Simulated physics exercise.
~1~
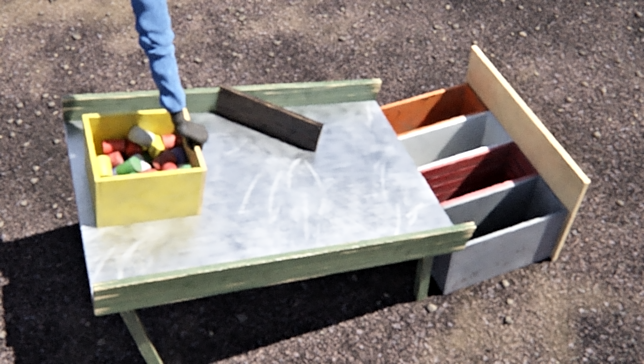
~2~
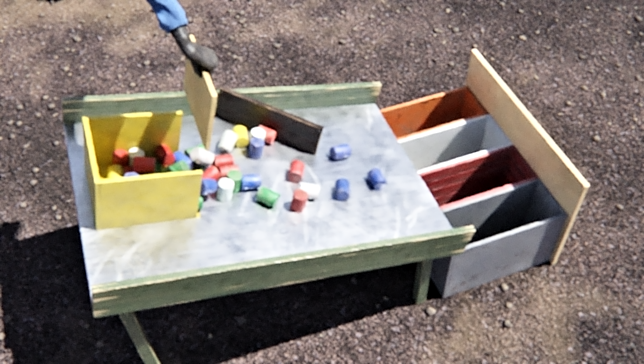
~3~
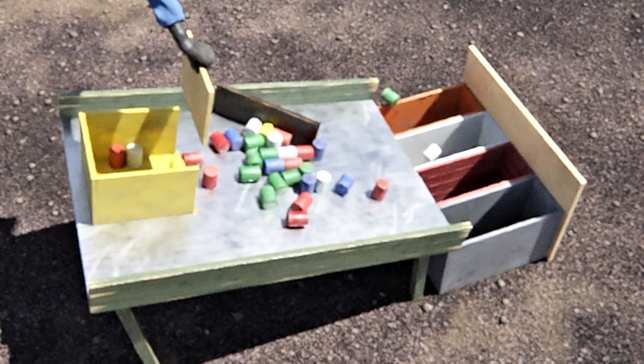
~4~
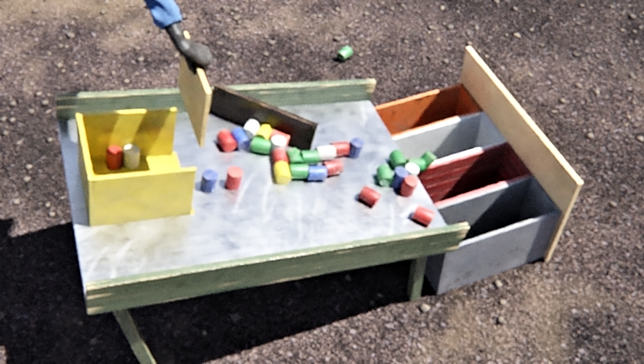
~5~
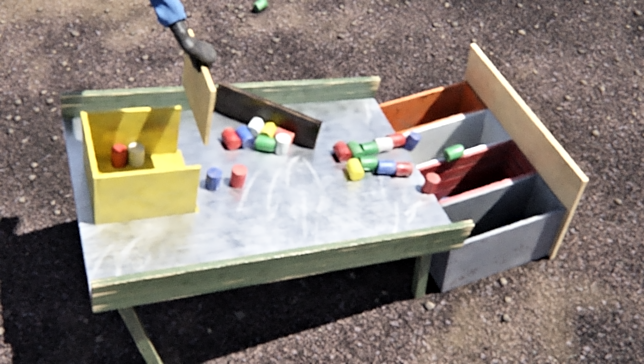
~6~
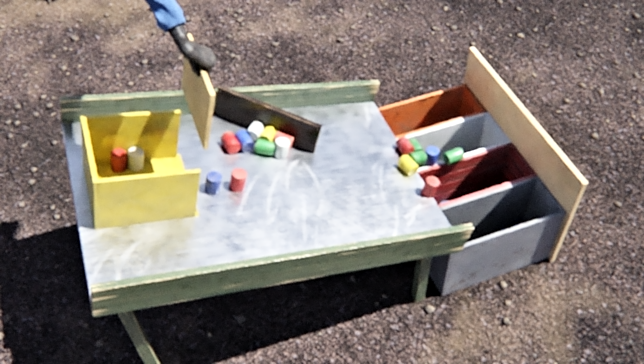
On a sloping table outdoors, a gloved hand lifted the gate of a yellow pen and colorful little cylinders tumbled down past an angled board, some dropping into the bins and one bouncing off the far side, while a few stayed behind on the table and in the pen.
